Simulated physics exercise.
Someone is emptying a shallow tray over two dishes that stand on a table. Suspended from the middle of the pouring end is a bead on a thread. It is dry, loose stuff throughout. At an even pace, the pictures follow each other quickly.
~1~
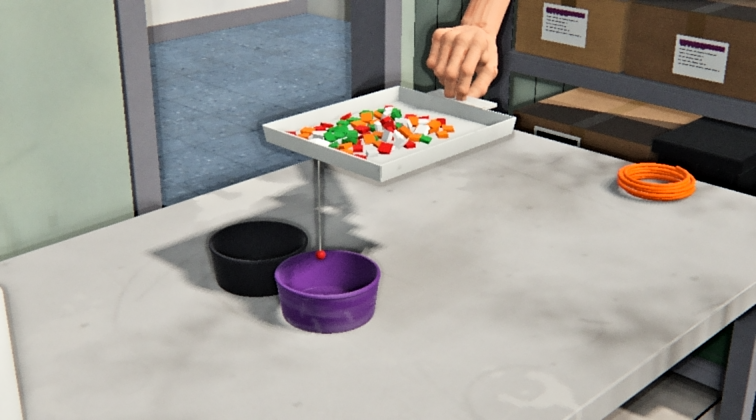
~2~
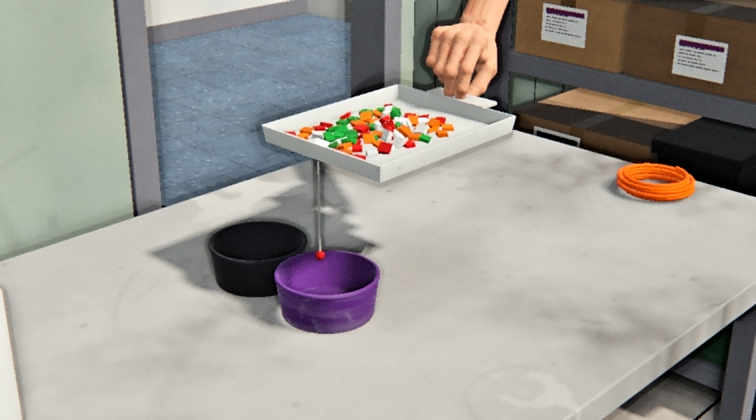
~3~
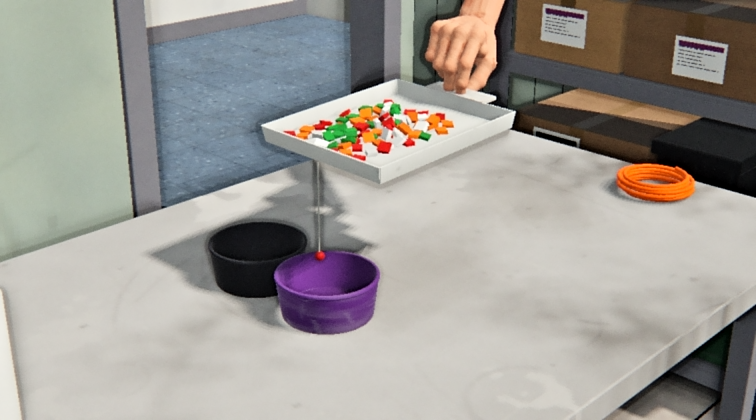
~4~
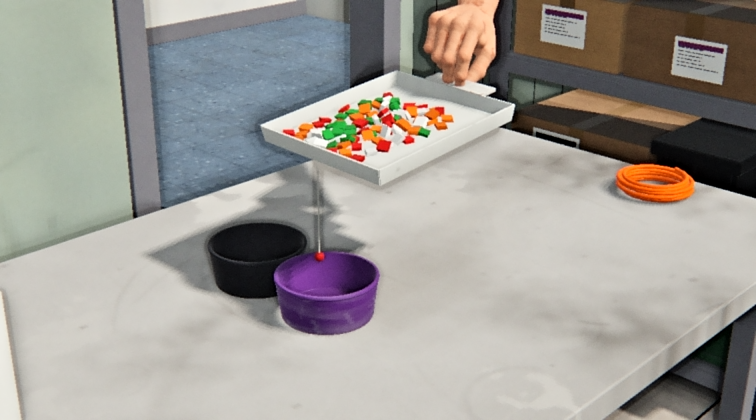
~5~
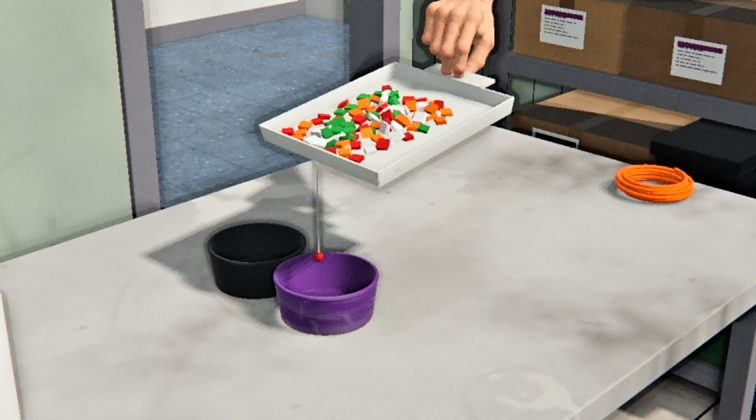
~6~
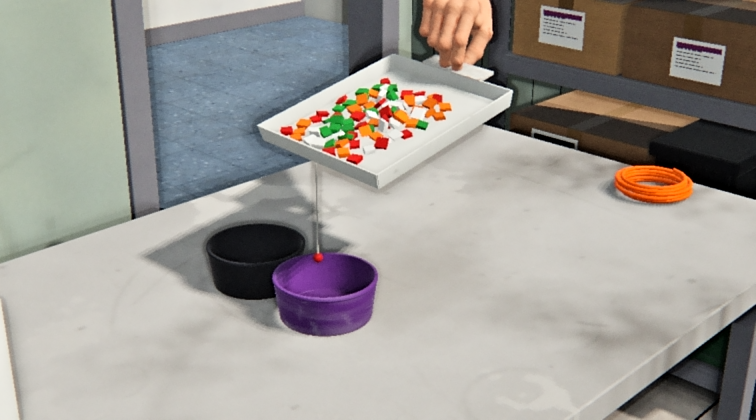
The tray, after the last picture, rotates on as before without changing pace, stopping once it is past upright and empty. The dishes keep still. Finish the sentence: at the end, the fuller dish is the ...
At the end, the fuller dish is the right-hand one.
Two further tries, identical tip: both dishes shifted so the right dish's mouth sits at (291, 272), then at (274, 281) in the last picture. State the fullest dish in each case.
Case one: The dish at right. Case two: The dish at right.
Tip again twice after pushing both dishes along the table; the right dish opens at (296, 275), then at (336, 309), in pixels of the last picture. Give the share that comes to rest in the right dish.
40 per cent the first time, 60 per cent the second time.
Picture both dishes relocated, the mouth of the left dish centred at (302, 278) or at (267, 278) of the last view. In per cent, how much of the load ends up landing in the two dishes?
Roughly 80 % and then 90 %.
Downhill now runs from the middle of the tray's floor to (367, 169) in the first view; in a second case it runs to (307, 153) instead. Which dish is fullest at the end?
At the first place the right one, at the second the left dish.
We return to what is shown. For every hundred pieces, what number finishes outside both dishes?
Roughly 70 in a hundred.
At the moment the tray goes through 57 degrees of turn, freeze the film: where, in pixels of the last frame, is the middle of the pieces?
Around (339, 131).
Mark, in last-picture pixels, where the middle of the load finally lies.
(315, 338).
Shortly afterwards, tray tipped steeply; the whole lot on the tray.
Next, tray tipped right over; near two thirds on the tray; only a few in the right dish; a little outside both; near a quarter in the air.
Some moments later, tray tipped past a quarter turn; near a quarter in the right dish; the bulk outside both.
In the end, tray tipped past a quarter turn; near a quarter in the right dish; none at all in the left dish; the bulk outside both.
